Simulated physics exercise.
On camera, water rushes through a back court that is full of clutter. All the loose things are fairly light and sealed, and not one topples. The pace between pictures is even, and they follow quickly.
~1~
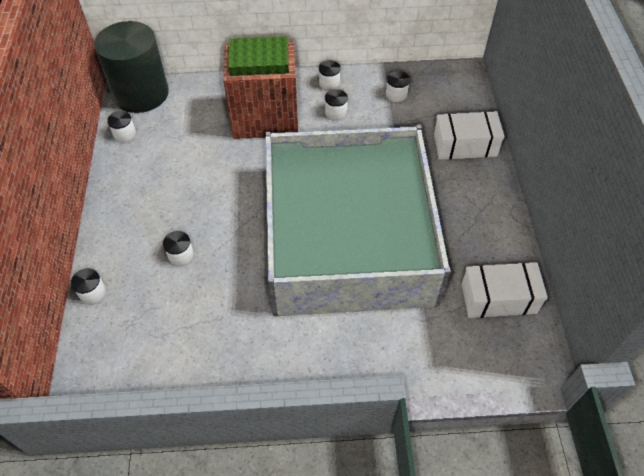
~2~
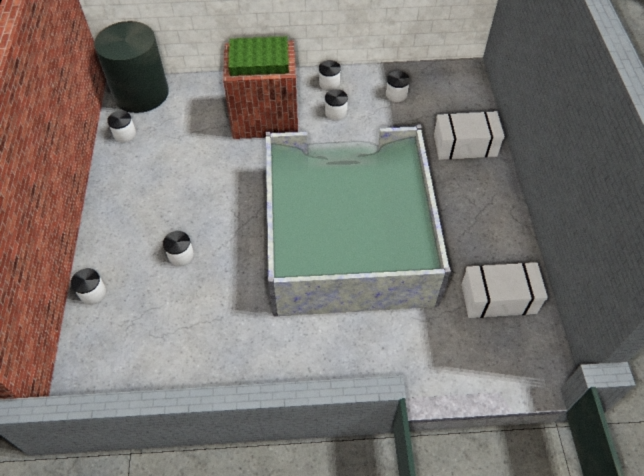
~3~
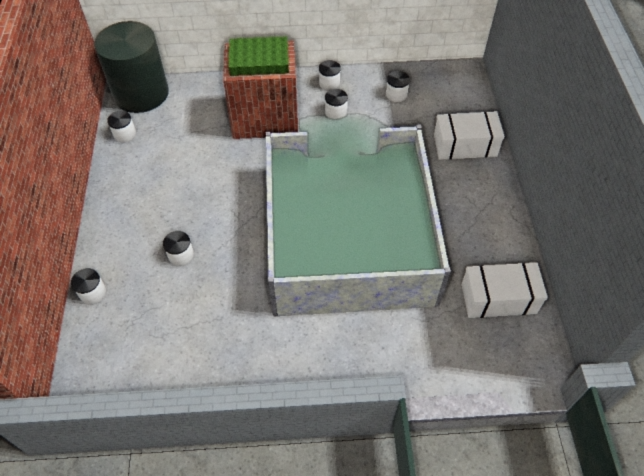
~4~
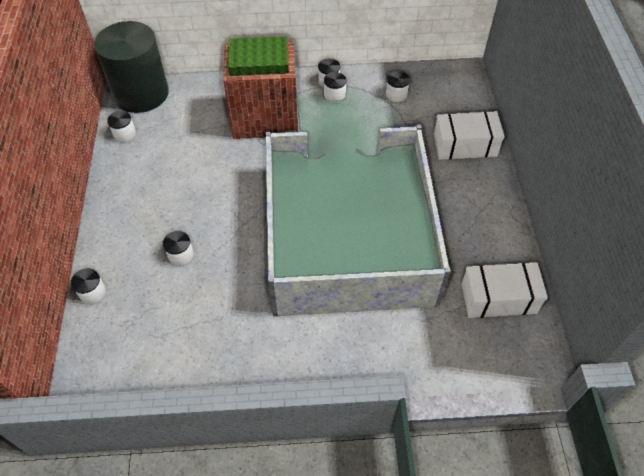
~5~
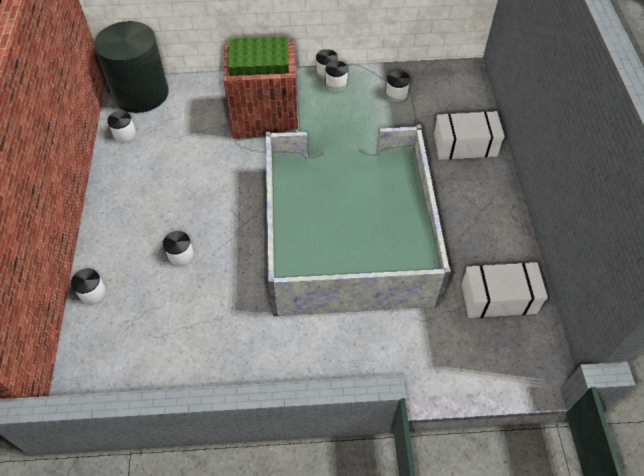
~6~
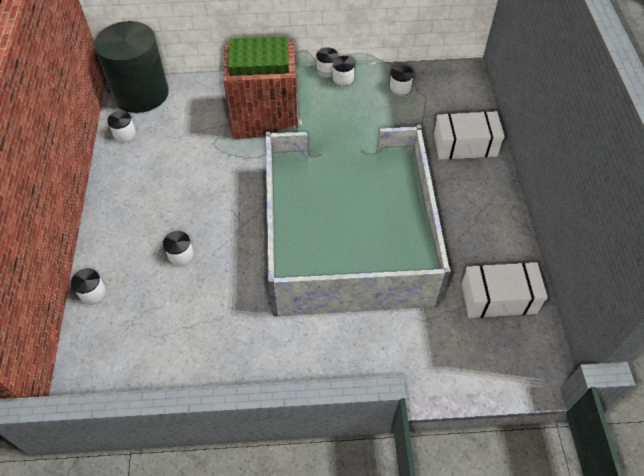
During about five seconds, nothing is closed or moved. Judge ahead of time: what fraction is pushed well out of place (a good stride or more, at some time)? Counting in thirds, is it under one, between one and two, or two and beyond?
It climbs to two thirds.
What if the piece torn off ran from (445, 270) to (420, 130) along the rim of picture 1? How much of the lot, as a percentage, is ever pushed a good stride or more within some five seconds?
Result: Close to 60 %.
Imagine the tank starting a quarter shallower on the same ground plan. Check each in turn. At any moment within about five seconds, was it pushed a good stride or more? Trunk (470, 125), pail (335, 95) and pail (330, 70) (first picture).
The first passed the mark, the next passed the mark, and the last passed the mark.
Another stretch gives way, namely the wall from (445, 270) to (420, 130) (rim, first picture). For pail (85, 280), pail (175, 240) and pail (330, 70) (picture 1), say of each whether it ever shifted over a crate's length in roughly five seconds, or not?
Same order as named: Not sent that far; not sent that far; sent that far.
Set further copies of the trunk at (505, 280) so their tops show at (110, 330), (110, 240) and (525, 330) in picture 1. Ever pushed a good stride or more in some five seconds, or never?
Each in turn: Stays in place, pushed clear, pushed clear.
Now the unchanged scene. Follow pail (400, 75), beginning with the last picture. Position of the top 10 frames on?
Approximately at pixel (487, 91).
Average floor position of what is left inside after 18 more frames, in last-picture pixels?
What remains is centred near (338, 190).
A moment on, 2 of 8 are well off their spots; 3 afloat.
Next, 3 of 8 are well off their spots; 3 afloat.
Later, 4 of 8 are well off their spots; 5 afloat.
In the end, 6 of 8 are well off their spots, and 6 have been at some point; 6 afloat.
